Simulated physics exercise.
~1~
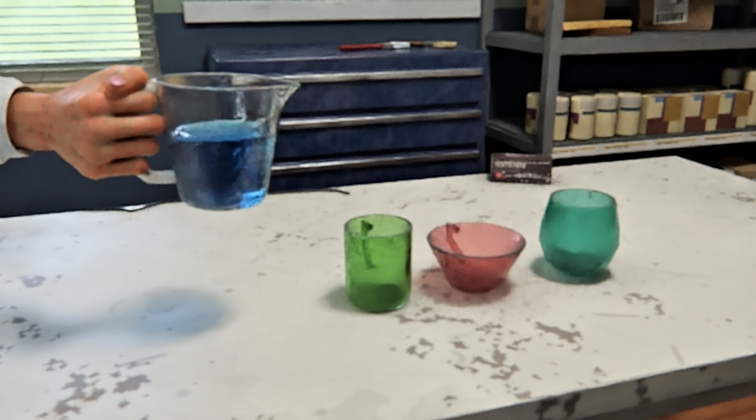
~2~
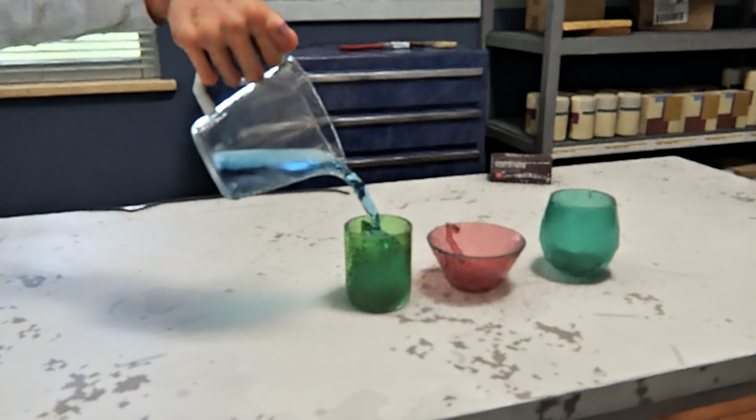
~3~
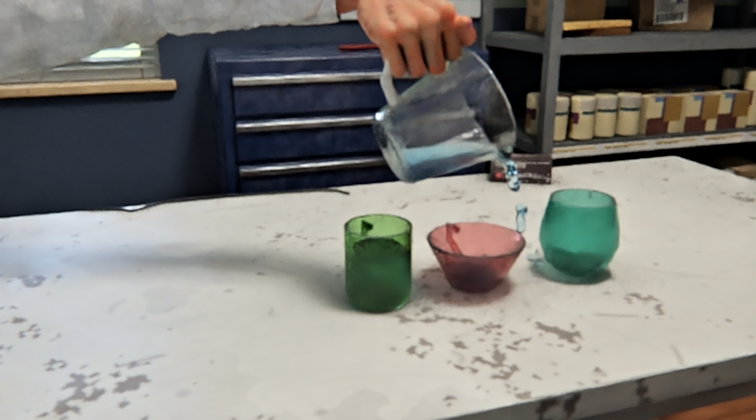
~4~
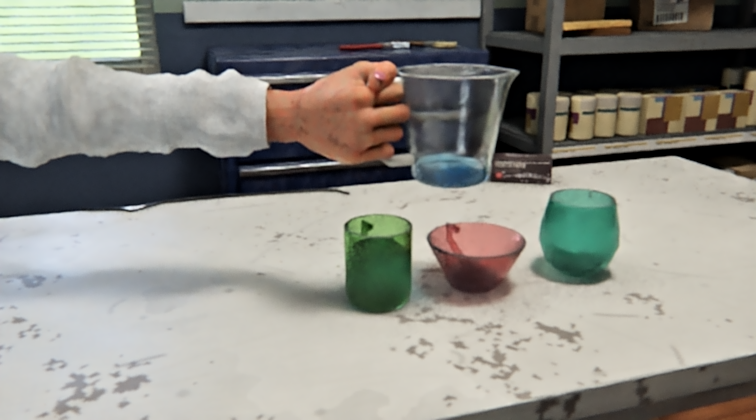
On a worn white table, a hand pours blue water rightward over three coloured glass vessels.
